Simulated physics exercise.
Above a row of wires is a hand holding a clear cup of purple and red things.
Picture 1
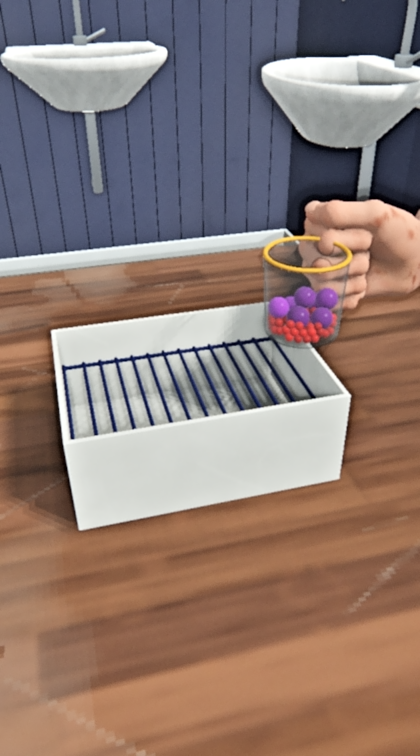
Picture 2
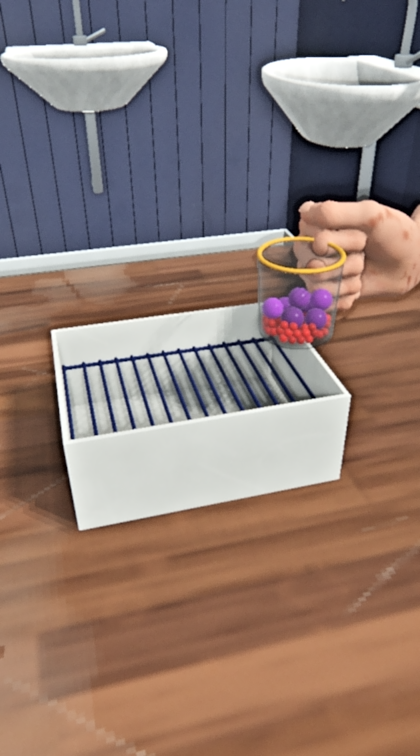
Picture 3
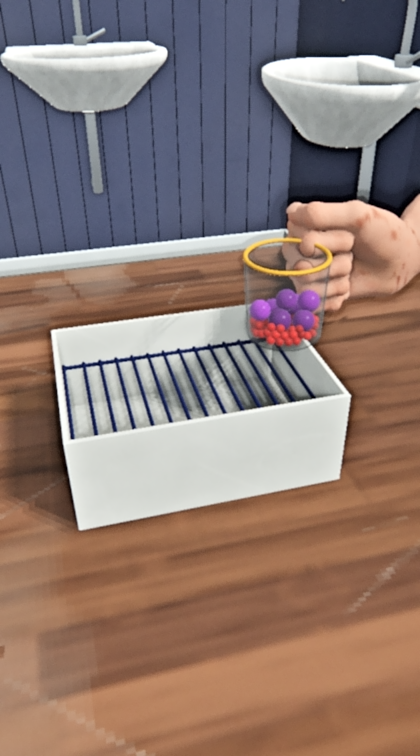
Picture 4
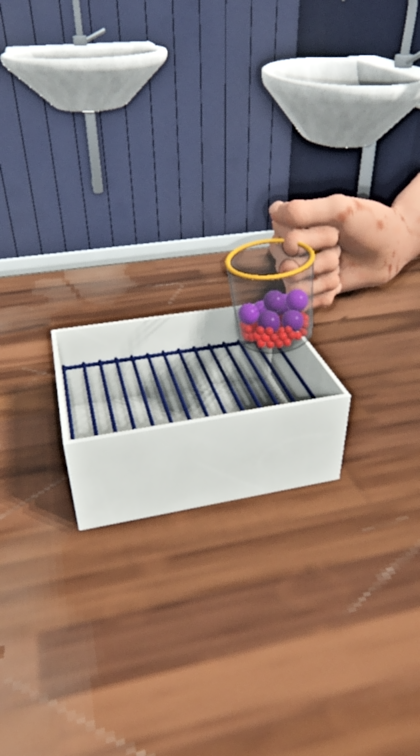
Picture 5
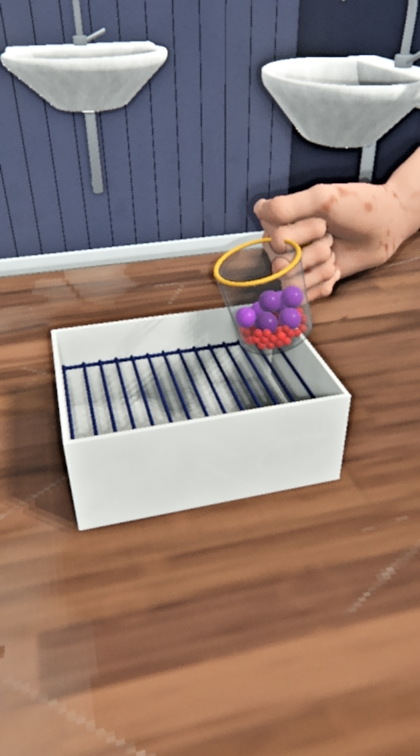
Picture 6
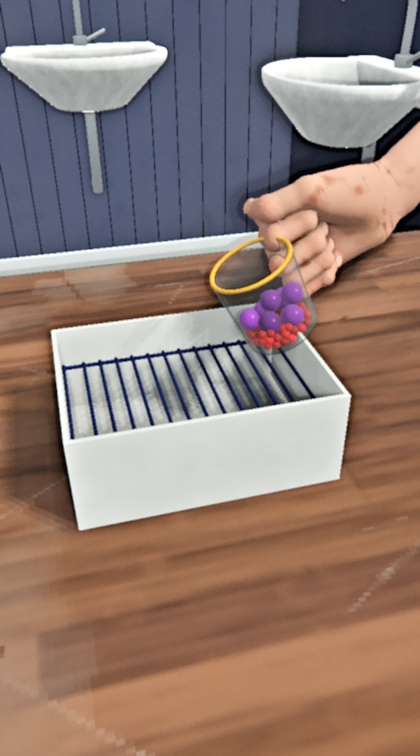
In a room with two sinks, a hand held a clear cup of purple and red balls over a white box topped with dark wires, moved it left, then tilted it to the left.
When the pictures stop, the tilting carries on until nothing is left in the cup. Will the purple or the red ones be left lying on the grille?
As it turns out, the purple pieces can't get past and the red pieces make it past.
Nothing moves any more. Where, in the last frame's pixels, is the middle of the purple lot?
Close to (182, 370).
Then, 0.54 s later than the last frame, purple ones, every one in the cup; red ones, every one in the cup.
Then, 1.02 s later than the last frame, purple ones, the larger part in the cup, about a tenth on or over the wires; red ones, every one in the cup.
Then, 1.42 s later than the last frame, purple ones, every one on or over the wires; red ones, roughly a quarter on or over the wires, the larger part under the rack.
When it is over, purple ones, every one on the wires, not one under the rack; red ones, every one under the rack.
